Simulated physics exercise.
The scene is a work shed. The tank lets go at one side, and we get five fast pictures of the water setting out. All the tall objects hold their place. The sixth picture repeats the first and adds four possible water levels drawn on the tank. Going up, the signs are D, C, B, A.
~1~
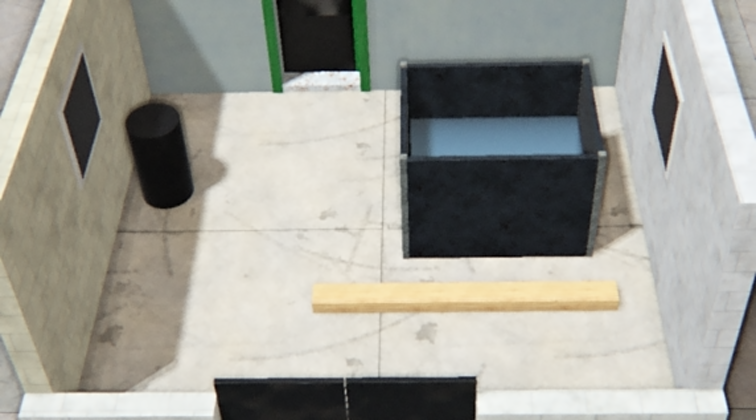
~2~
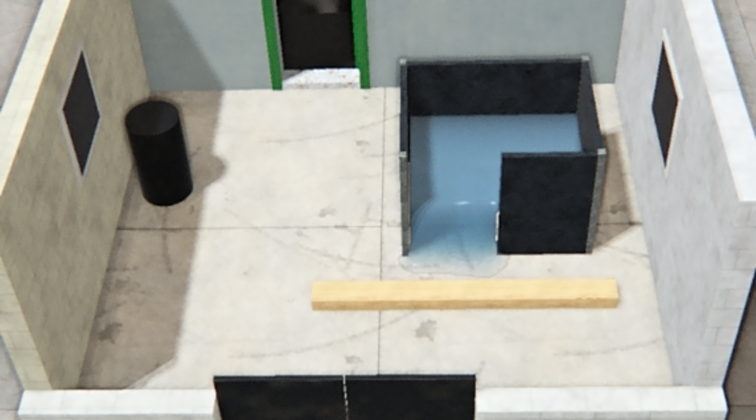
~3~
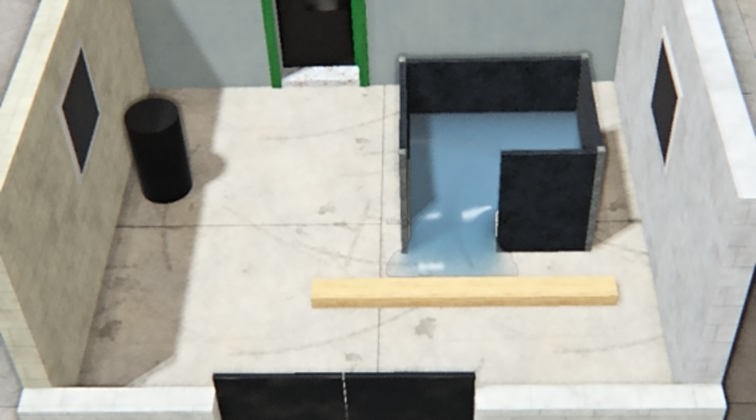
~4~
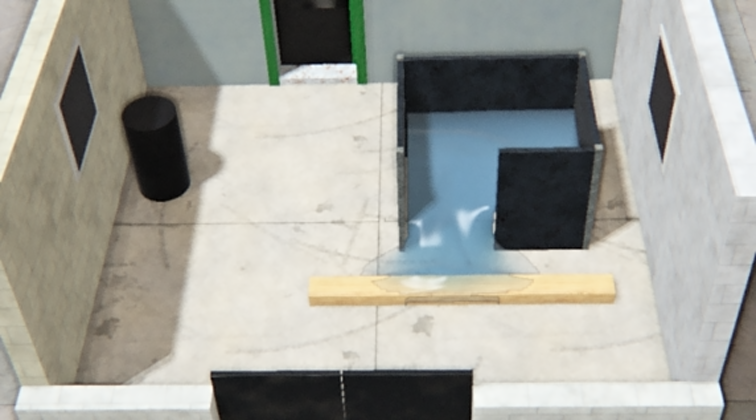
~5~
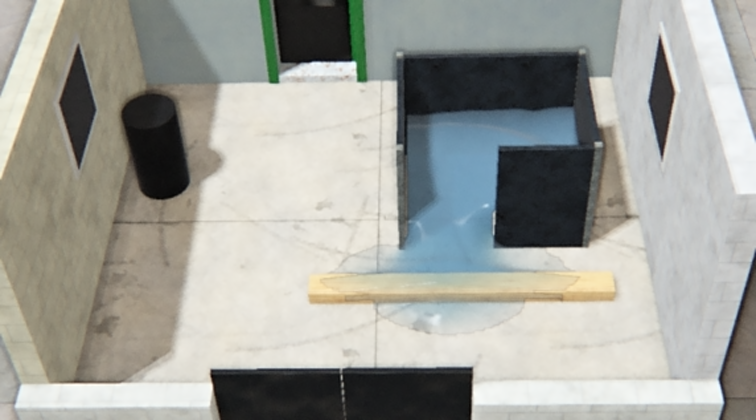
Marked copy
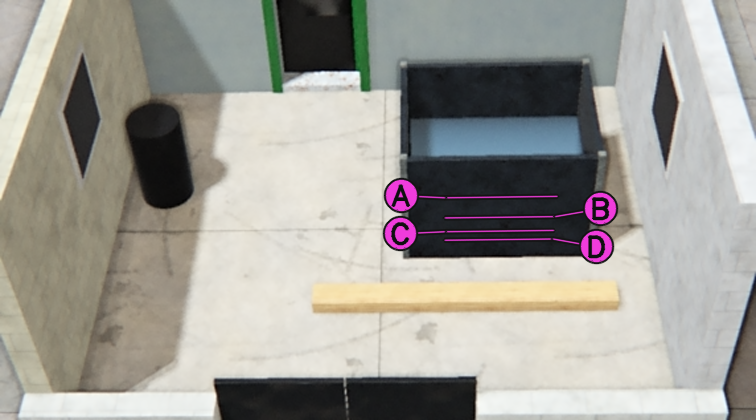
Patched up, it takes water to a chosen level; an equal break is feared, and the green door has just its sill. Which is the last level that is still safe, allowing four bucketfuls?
I would pick line A.
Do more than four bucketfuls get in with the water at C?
No, not at all.
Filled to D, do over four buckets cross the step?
No, not at all.
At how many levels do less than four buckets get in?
All of the four.
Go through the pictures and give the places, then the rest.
Water in the tank at rest, its middle at (496, 160); foot of the green doorway at (322, 91); shut gate at (346, 388).
Water covers 1 % of the ground and shows as far out as (499, 260).
Water covers 2 % of the ground and shows as far out as (500, 285).
Water covers 4 % of the ground and shows as far out as (535, 283).
Water covers 8 % of the ground and shows as far out as (579, 280).
On the marked copy, A at (501, 197); B at (499, 217); C at (499, 231); D at (498, 239); from the bottom up D, C, B, A.
If A is chosen, a bucket or two gets in.
If B is chosen, nothing gets over.
If C is chosen, nothing gets over.
If D is chosen, nothing gets over.
